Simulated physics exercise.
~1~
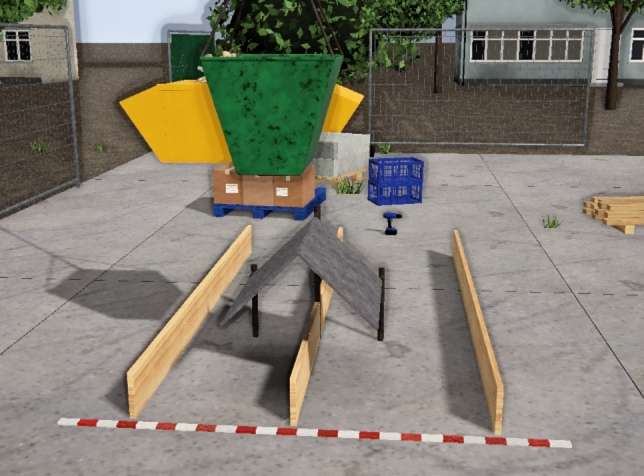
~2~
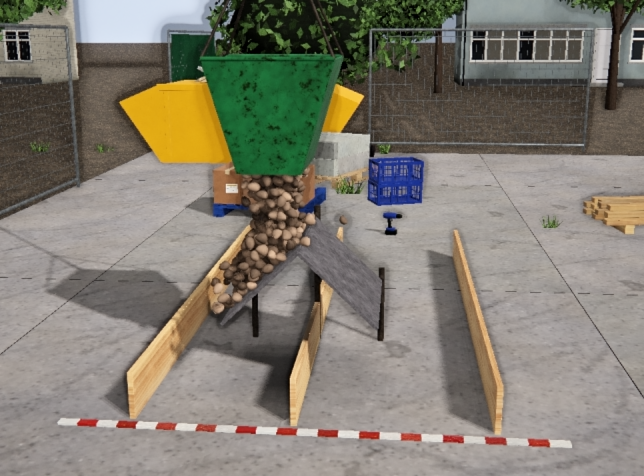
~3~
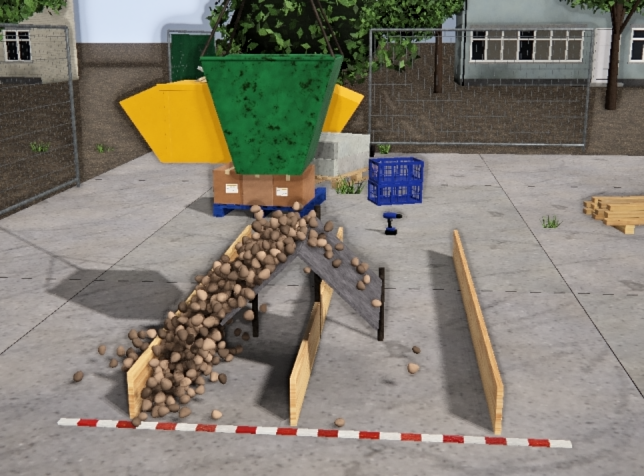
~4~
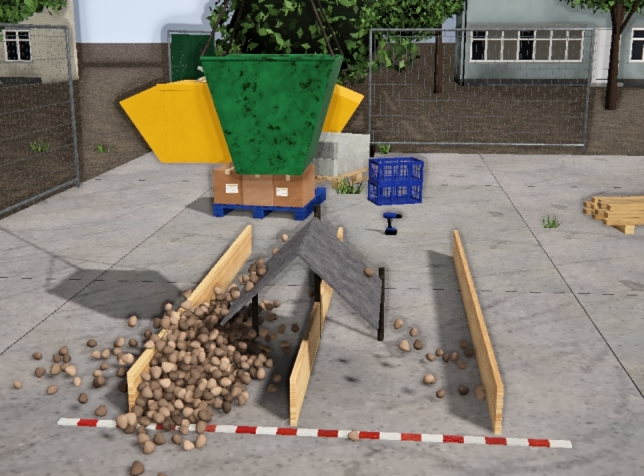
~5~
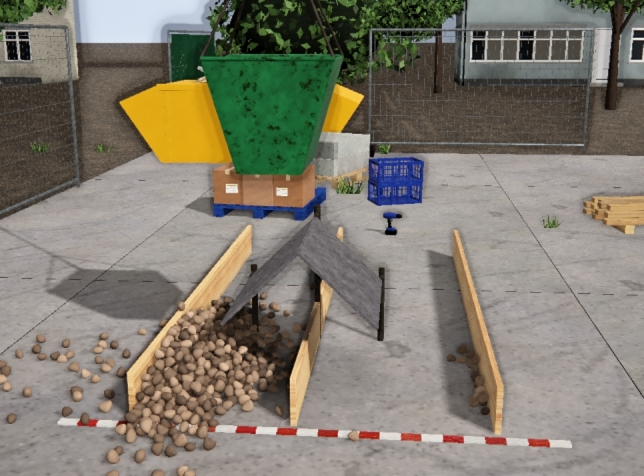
Rounded brown stones dropped from a hanging green skip onto a peaked grey steel slide and poured mostly down its left side, ending heaped between the left and middle boards, with some strewn farther left and a few resting by the right board.
